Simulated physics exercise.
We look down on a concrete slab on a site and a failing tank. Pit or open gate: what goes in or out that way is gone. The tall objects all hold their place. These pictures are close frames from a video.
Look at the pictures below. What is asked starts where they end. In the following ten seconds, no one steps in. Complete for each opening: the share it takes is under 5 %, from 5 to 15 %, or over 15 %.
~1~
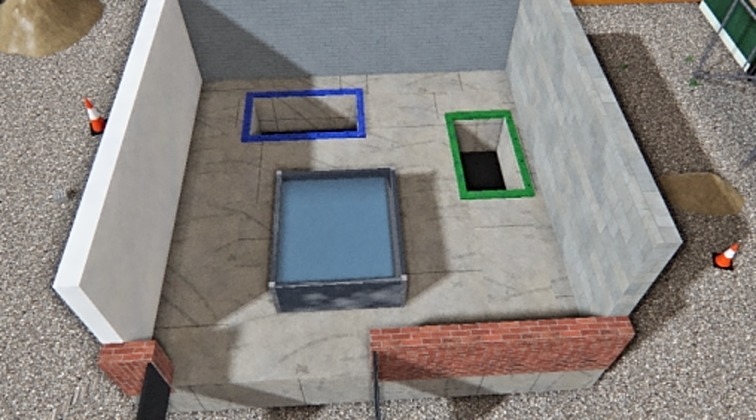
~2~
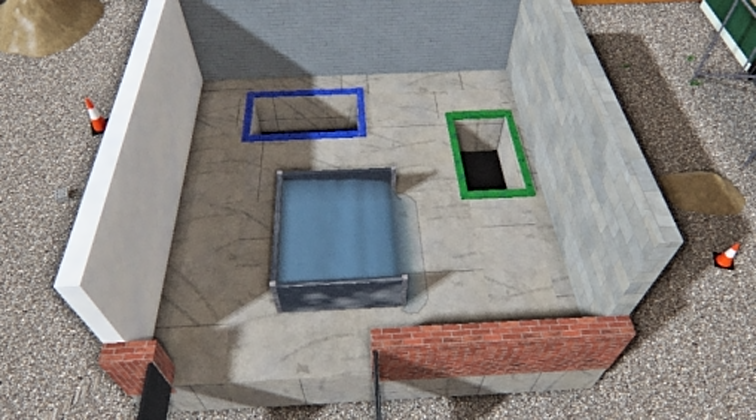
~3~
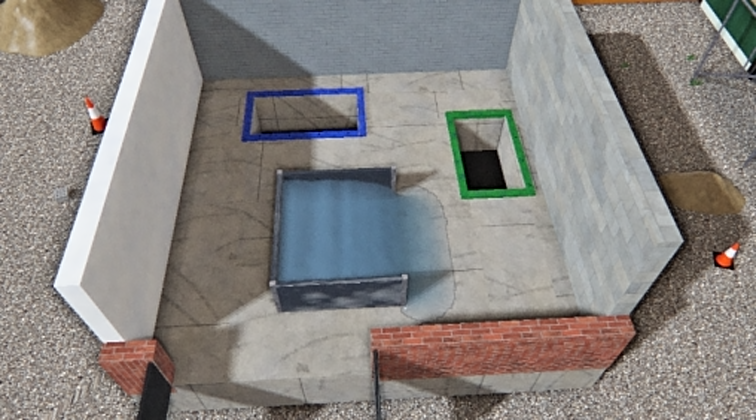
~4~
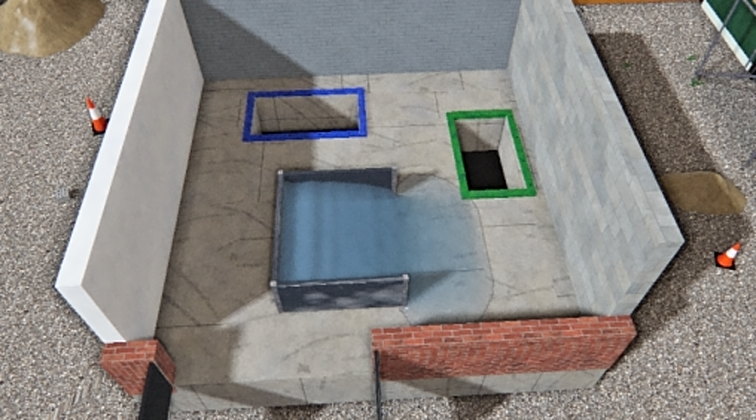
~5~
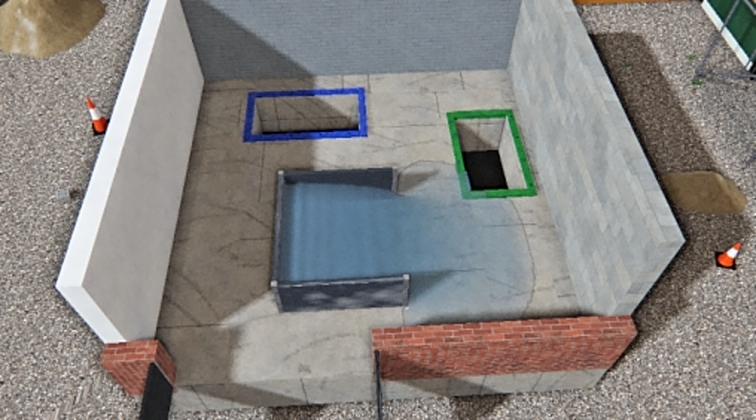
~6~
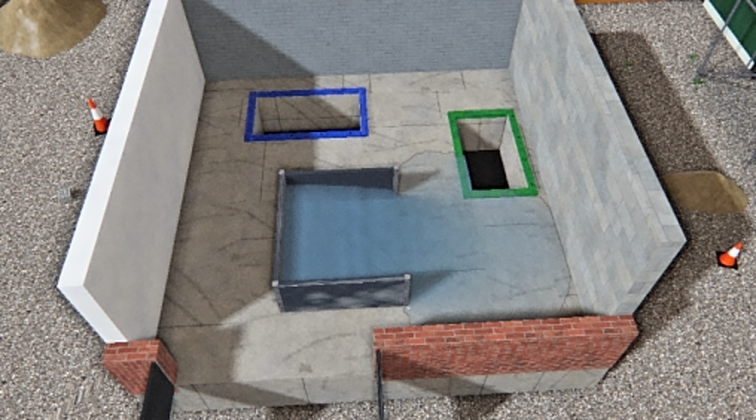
The share the gate takes is from 5 to 15 %; the share the green pit takes is over 15 %; the share the blue pit takes is under 5 %.
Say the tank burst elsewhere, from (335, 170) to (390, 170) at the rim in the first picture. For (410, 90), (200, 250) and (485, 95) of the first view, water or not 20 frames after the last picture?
Listed in order, they come out sitting in a pool, without a puddle and sitting in a pool.
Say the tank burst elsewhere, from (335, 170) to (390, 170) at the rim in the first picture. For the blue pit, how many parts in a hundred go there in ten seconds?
Per cent to blue: 25.
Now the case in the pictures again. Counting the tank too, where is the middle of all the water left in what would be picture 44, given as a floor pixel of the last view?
Somewhere around (403, 229) in the last view.
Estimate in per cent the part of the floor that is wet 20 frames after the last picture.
Roughly 40 percent, I reckon.
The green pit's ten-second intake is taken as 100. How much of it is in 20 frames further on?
Roughly 80 percent.
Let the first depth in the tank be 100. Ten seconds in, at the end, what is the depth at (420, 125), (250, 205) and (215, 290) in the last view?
Some 8, 4 and 2 in a hundred.
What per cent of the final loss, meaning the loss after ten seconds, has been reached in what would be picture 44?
I'd put it at 80 per cent.
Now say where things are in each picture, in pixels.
In the first frame, still water in the open tank at (338, 226).
In the second frame, the front is at (407, 310), out from the gap at (396, 240).
In the third frame, the front is at (435, 312), out from the gap at (396, 241).
In the fourth frame, the front is at (473, 315), out from the gap at (396, 242).
In the fifth frame, water pours out at (397, 242) and has run to (527, 287).
In the sixth frame, the front is at (562, 281), out from the gap at (398, 242).
A moment on, water covers 30 % of the floor; the gate 0 %, the green pit 3 %, the blue pit 0 %.
Next, water covers 30 % of the floor; the gate 0 %, the green pit 11 %, the blue pit 0 %.
Then, water covers 40 % of the floor; the gate 0 %, the green pit 20 %, the blue pit 0 %.
Later, water covers 70 % of the floor; the gate 4 %, the green pit 25 %, the blue pit 0 %.
In the end, water covers 85 % of the floor; the gate 10 %, the green pit 26 %, the blue pit 1 %.
